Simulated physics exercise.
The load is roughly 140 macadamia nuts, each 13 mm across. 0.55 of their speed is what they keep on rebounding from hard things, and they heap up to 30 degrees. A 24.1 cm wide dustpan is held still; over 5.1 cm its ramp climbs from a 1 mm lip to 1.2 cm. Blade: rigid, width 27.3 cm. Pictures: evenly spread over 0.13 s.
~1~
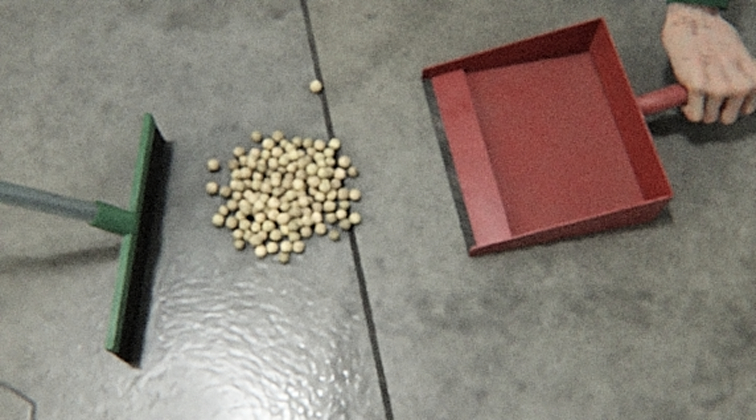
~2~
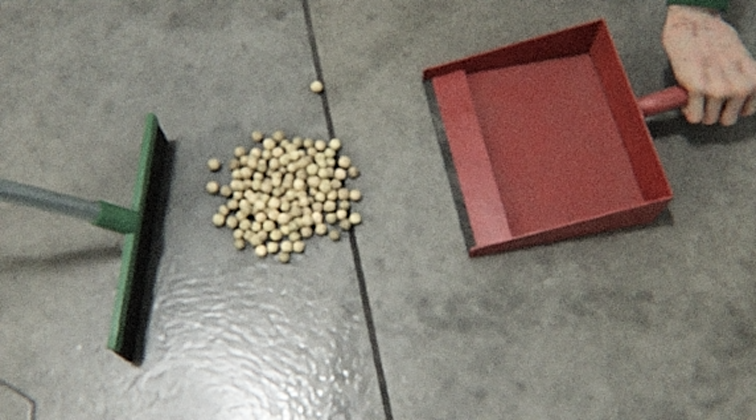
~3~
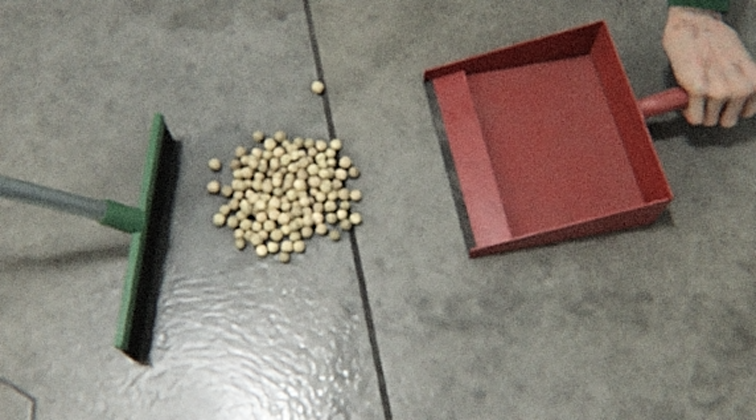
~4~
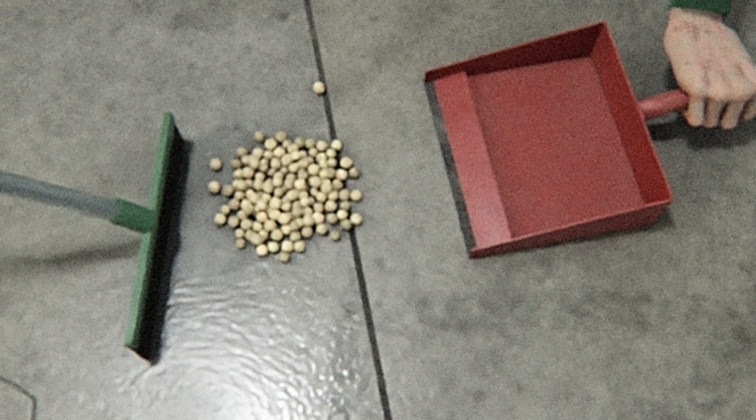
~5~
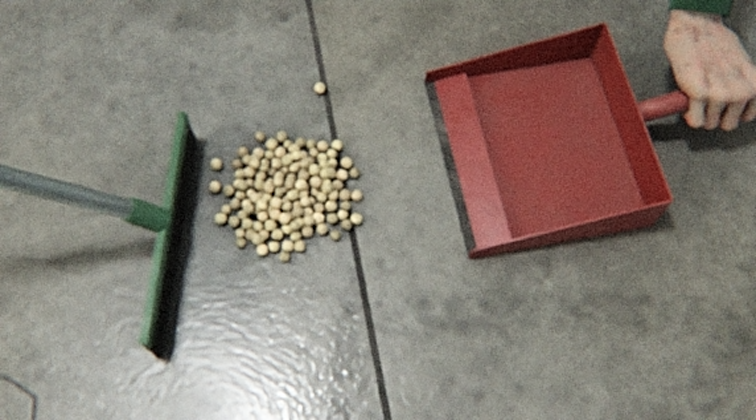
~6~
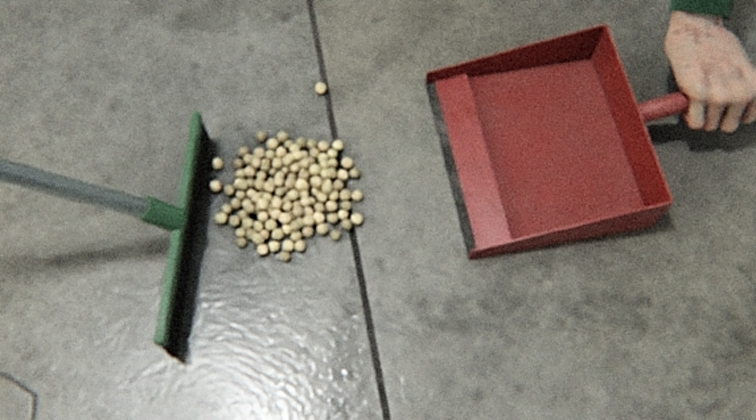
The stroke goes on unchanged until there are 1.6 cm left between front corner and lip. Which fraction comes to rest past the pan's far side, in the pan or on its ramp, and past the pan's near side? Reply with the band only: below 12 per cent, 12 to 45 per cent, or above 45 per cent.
Past the pan's far side: Below 12 per cent; in the pan or on its ramp: 12 to 45 per cent; past the pan's near side: 12 to 45 per cent.
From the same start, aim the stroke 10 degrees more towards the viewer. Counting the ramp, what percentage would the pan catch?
30 %.
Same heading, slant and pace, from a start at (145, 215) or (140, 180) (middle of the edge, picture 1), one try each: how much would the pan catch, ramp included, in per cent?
Some 35 and 35 per cent.
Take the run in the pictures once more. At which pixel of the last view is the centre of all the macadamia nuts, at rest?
Once everything settles, the centre is around (457, 194).
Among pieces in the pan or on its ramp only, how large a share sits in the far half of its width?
Roughly 30 percent.
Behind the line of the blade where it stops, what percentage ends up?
15 %.
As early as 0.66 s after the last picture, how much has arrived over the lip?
I'd say around 35 in a hundred has made it so far.
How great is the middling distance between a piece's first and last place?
20 cm or so.
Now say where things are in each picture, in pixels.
Blade from (113, 348) to (150, 121), moved 0.0 cm, 0 of the pieces shifted so far; middle of the pieces at (281, 189); pan at (548, 145), in the first picture.
Blade from (115, 347) to (153, 121), moved 0.2 cm, 0 of the pieces shifted so far; middle of the pieces at (282, 189), in the second picture.
Blade from (121, 346) to (160, 121), moved 0.8 cm, 0 of the pieces shifted so far; middle of the pieces at (282, 189), in the third picture.
Blade from (132, 344) to (170, 120), moved 1.8 cm, 0 of the pieces shifted so far; middle of the pieces at (283, 189), in the fourth picture.
Blade from (146, 343) to (184, 120), moved 3.3 cm, 0 of the pieces shifted so far; middle of the pieces at (284, 189), in the fifth picture.
Blade from (161, 341) to (198, 119), moved 4.9 cm, 0 of the pieces shifted so far; middle of the pieces at (284, 189); pan at (550, 150), in the sixth picture.
Then, 0.23 s after the last picture, middle of the blade 18 cm from the lip; 0 % over the lip, far side 0 %, near side 5 %.
Then, 0.38 s after the last picture, middle of the blade 9 cm from the lip; 0 % over the lip, far side 5 %, near side 10 %.
Then, 0.66 s after the last picture, middle of the blade 5 cm from the lip; 35 % over the lip, far side 5 %, near side 20 %.
In the end, far side 5 %, pan 35 %, near side 20 %, in front of the lip or behind the blade 40 %.
